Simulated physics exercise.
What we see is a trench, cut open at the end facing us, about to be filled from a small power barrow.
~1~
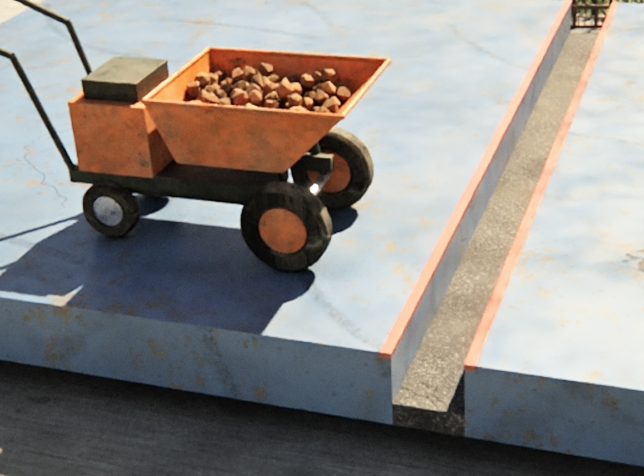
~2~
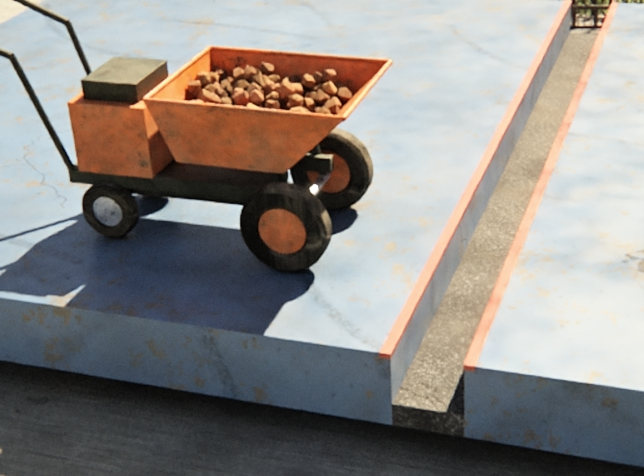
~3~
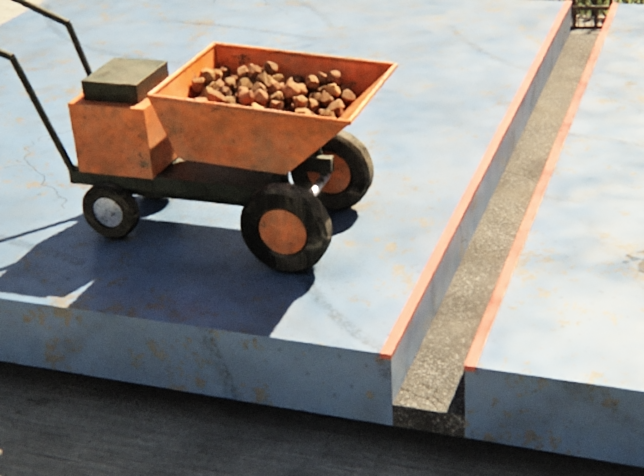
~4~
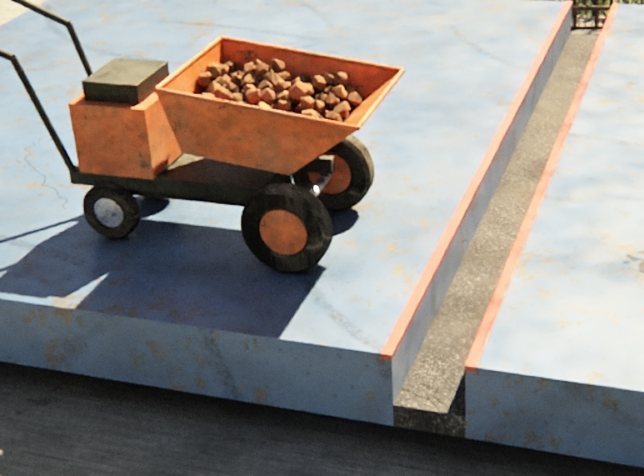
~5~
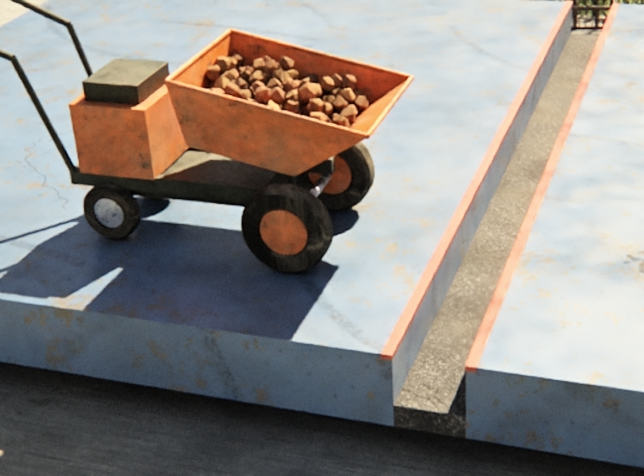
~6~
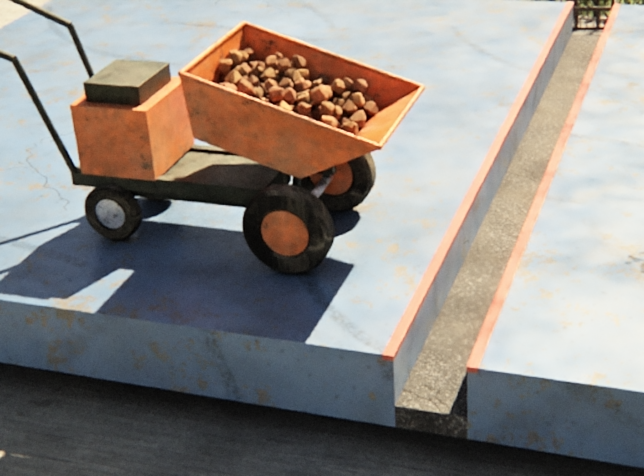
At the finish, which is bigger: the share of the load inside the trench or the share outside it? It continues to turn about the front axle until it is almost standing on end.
The share inside is bigger.
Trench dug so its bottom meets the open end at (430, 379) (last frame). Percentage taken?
50 %.
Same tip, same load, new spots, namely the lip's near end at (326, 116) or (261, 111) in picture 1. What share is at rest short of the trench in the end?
First try: Some 0 %; second try: 30 %.
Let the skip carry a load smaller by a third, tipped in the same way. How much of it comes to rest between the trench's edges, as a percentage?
Around 80 per cent.
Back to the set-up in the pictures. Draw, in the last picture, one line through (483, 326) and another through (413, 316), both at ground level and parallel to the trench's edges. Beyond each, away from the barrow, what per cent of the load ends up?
In turn 0 and 80 in a hundred.
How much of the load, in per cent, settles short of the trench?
Around 0 %.
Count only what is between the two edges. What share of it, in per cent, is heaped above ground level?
5 %.
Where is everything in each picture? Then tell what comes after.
Lip of the skip near (342, 117), level; top of the load near (253, 92), clay clods; first edge of the trench near (406, 313); far edge near (486, 323), the trench under half as wide as the skip, and about as deep as wide, in the first picture.
Lip of the skip near (343, 119), level; top of the load near (240, 96), in the second picture.
Lip of the skip near (349, 123), tipped barely; top of the load near (245, 86), in the third picture.
Lip of the skip near (357, 129), tipped a little; top of the load near (250, 93), in the fourth picture.
Lip of the skip near (367, 137), tipped a little; top of the load near (259, 79), in the fifth picture.
Lip of the skip near (379, 147), tipped clearly; top of the load near (256, 73); first edge of the trench near (409, 315); far edge near (489, 325), in the sixth picture.
Shortly afterwards, skip tipped steeply; the whole lot in the skip.
Next, skip tipped right over; near half in the skip; near half in or heaped over the trench; only a few beyond it.
Some moments later, skip tipped right over; near a quarter in the skip; the bulk in or heaped over the trench; a little beyond it.
In the end, skip tipped right over; near a quarter in the skip; the bulk in or heaped over the trench; a little beyond it.
